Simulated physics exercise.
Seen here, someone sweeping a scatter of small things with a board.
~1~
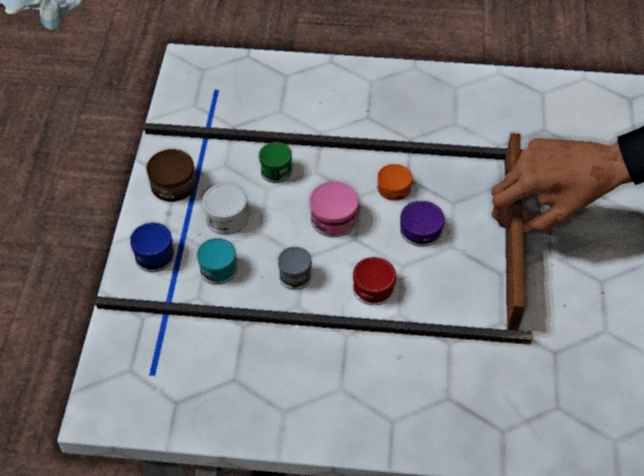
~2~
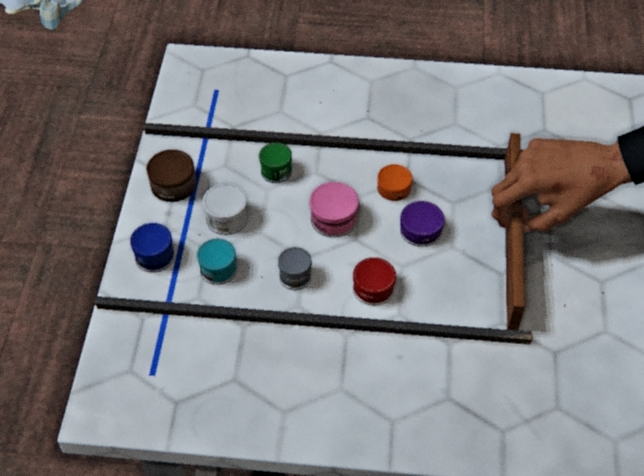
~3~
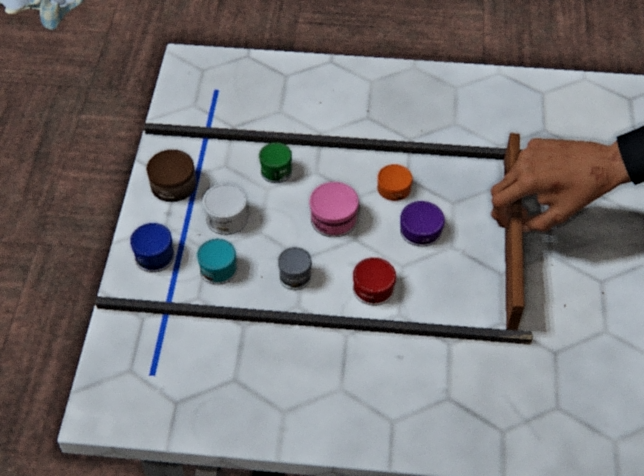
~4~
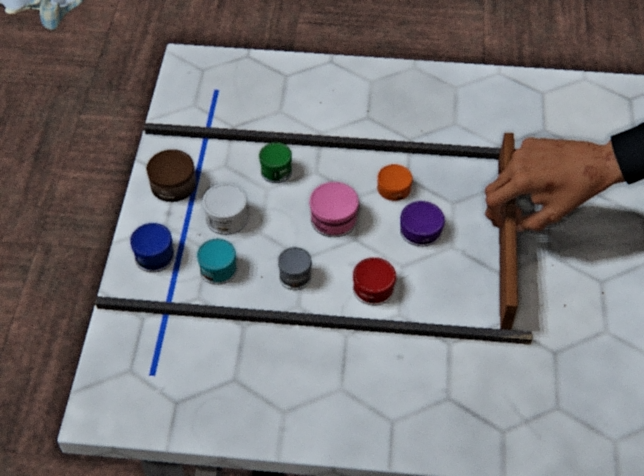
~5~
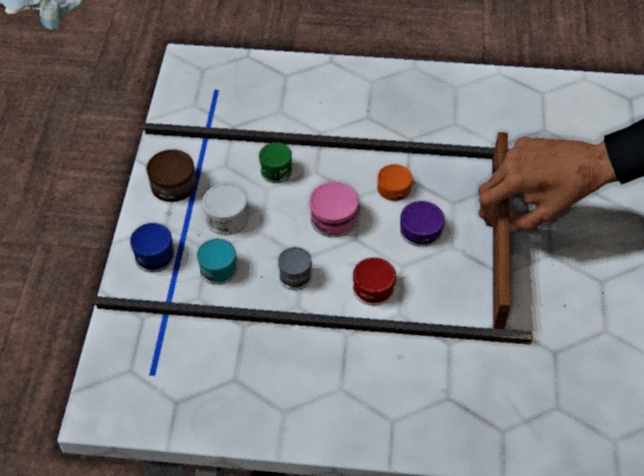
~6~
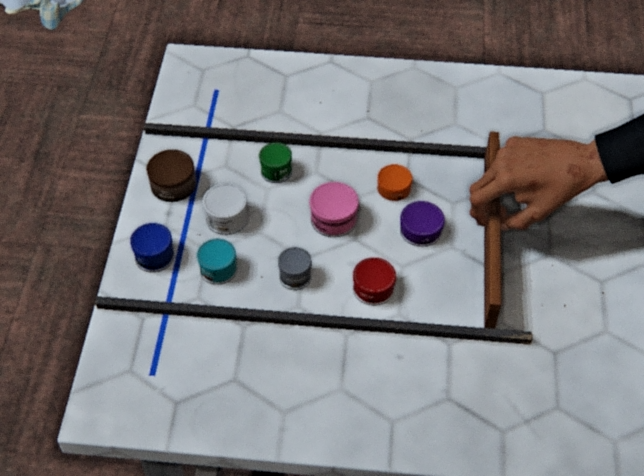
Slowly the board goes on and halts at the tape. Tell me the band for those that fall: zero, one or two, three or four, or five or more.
In the end the number that fall off is one or two.
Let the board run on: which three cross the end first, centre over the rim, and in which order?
Earliest first: The brown tub, then the blue pot, then the white pot.
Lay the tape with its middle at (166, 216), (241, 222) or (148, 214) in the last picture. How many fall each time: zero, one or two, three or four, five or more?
The falls would be five or over; none; five or more.
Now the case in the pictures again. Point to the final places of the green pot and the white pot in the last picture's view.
First (187, 141), then (125, 215).
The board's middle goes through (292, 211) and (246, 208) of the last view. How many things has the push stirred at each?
8 and 10.
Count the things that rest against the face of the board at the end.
The number is 5.
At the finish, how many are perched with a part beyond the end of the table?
The number is 3.
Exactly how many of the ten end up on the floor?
In all, 2 of them.
Soon after, none off yet; blue pot at rest near (153, 248); brown tub at rest near (172, 176); white pot at rest near (226, 209).
In the end, the number that fall off is one or two; gone, brown tub and blue pot.
